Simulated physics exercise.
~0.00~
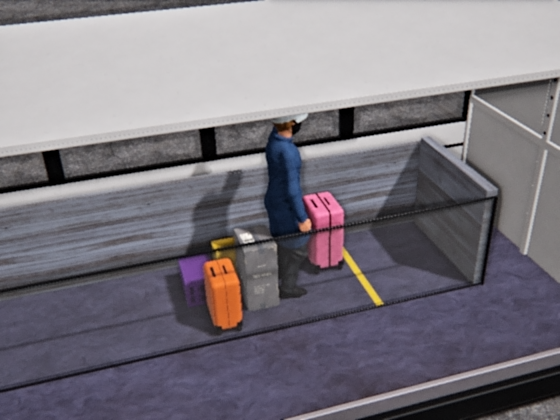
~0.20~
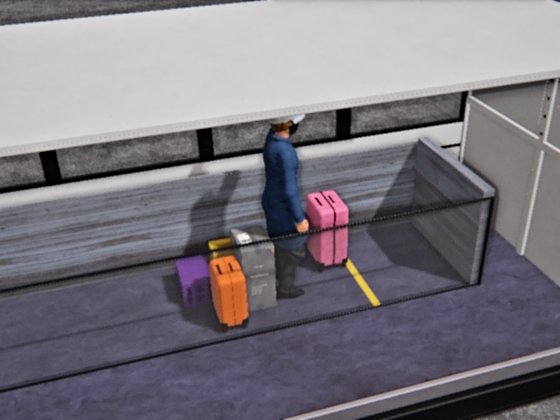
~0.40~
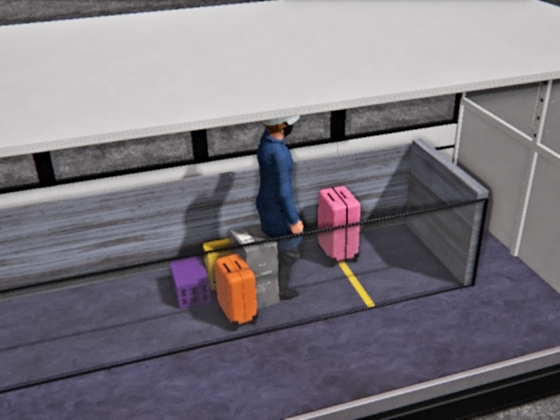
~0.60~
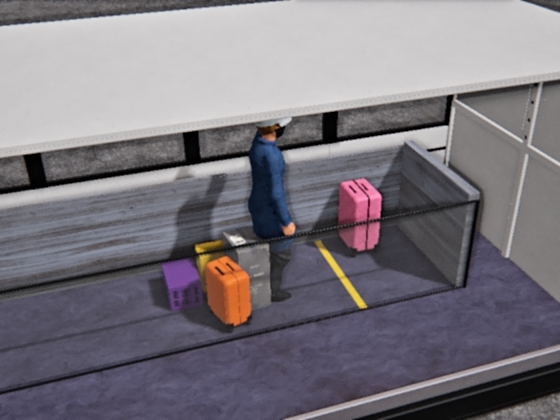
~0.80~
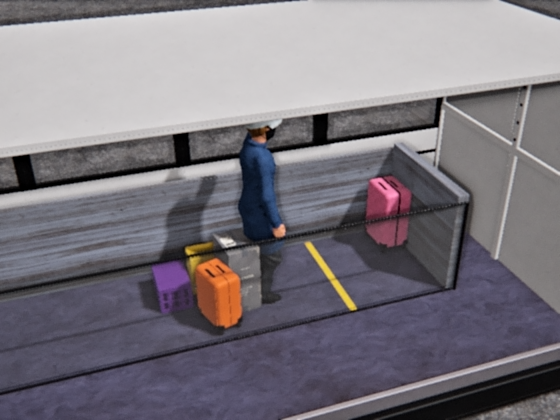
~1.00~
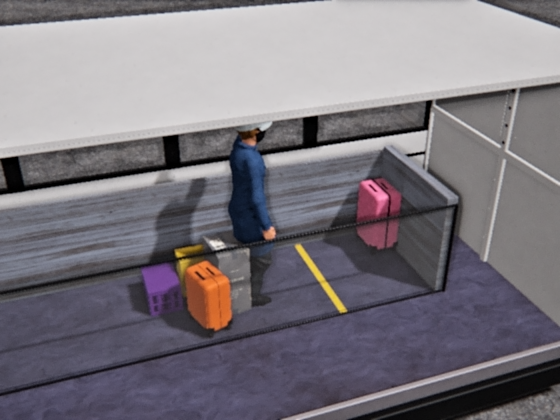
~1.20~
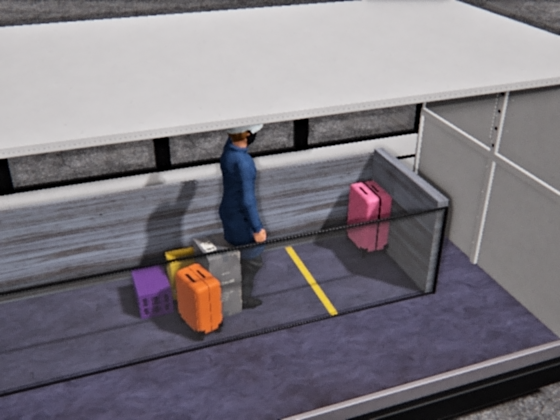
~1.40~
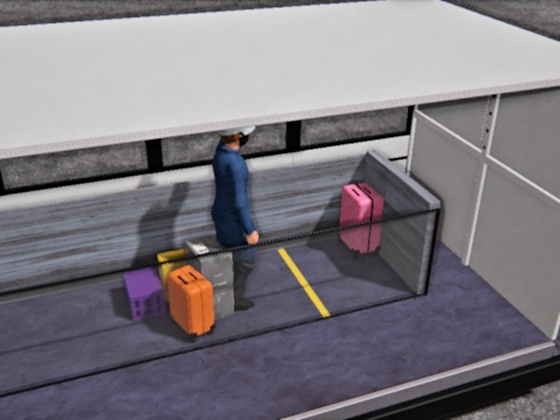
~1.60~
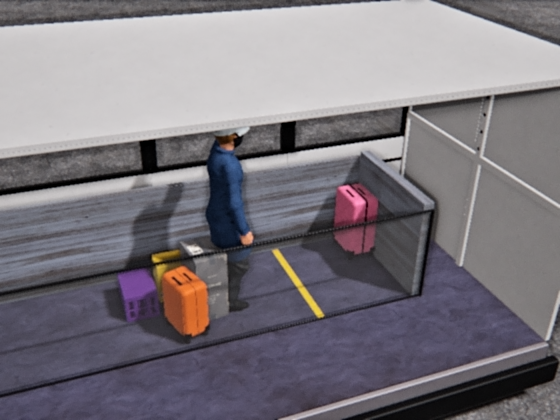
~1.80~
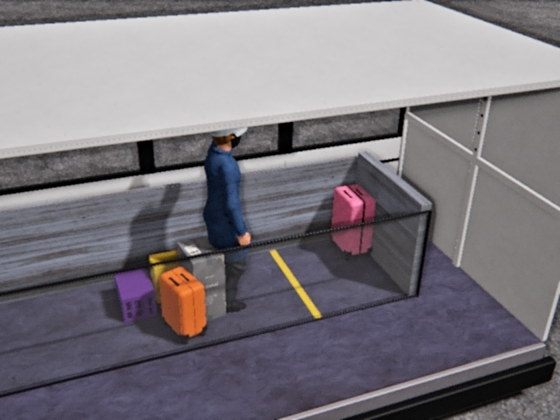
In a vehicle's baggage bay, a person in blue stands among loose bags as a pink wheeled case rolls right, crossing the yellow line and stopping near the end panel. A small orange case shifts slightly right, then rests short of the line beside the grey, yellow and purple luggage.
